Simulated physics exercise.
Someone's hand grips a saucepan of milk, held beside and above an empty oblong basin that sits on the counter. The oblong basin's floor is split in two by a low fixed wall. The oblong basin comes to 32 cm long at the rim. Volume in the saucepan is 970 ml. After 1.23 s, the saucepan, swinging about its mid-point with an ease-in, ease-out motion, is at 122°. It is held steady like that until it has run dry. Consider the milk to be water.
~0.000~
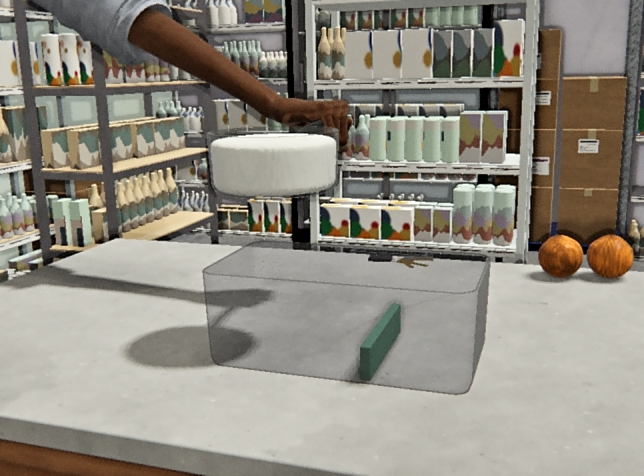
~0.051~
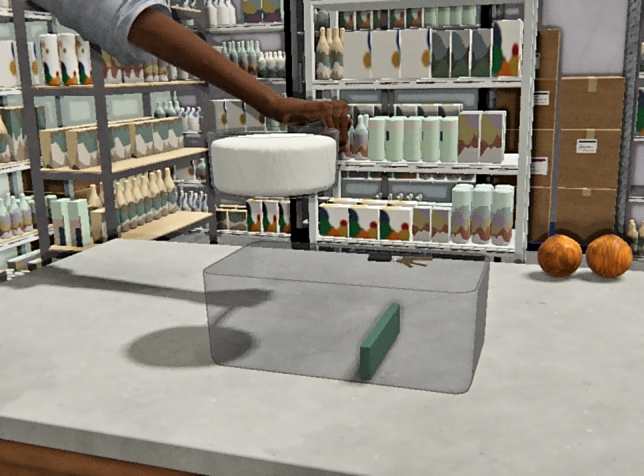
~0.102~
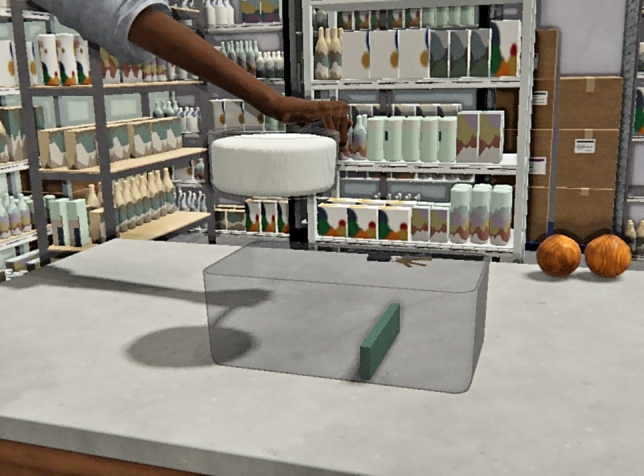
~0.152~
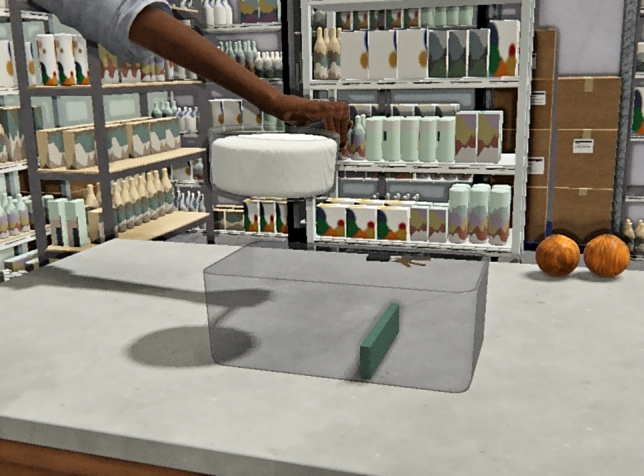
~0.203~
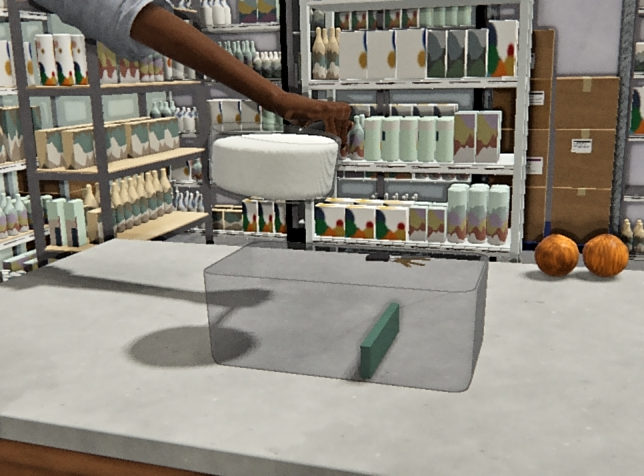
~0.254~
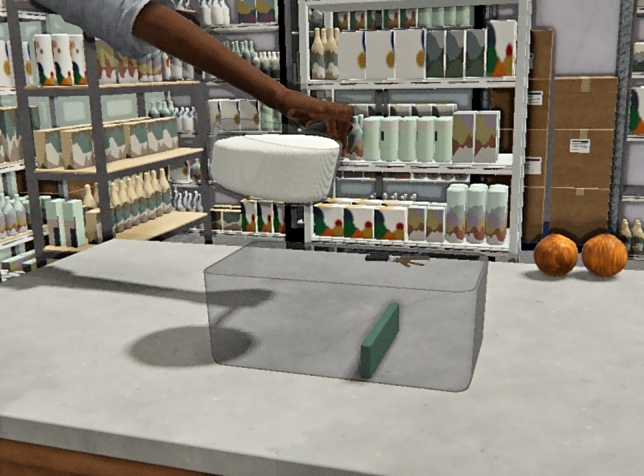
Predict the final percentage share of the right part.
Right part: About 53 %.
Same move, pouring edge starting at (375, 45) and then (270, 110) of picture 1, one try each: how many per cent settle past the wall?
55 per cent first, 10 per cent second.
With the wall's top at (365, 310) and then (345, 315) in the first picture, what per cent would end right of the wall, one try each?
Try 1: 70 %; try 2: 80 %.
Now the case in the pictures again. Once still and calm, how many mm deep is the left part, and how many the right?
Left about 14 mm, right about 30 mm.
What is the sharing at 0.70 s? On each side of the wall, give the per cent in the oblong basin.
Lab note: Left near 5 %, right near 24.
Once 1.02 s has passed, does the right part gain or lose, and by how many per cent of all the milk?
The right part loses close to 2 per cent.
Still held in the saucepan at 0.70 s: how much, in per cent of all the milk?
Fraction remaining: Approx. 36 per cent.
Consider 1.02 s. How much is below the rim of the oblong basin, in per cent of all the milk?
I reckon close to 94 per cent.
Then, 0.70 s in, the tilt is 74° and 37 per cent is still to pour, 5 is left of the wall and 25 right of it.
Then, 1.02 s in, the tilt is 114° and 3 per cent is still to pour, 39 is left of the wall and 55 right of it.
Then, 1.36 s in, the tilt is 122° and 0 per cent is still to pour, 46 is left of the wall and 53 right of it.
Then, 1.73 s in, the tilt is 122° and 0 per cent is still to pour, 46 is left of the wall and 53 right of it.
Finally, 46 per cent lies left of the wall, 53 right of it and 1 outside.
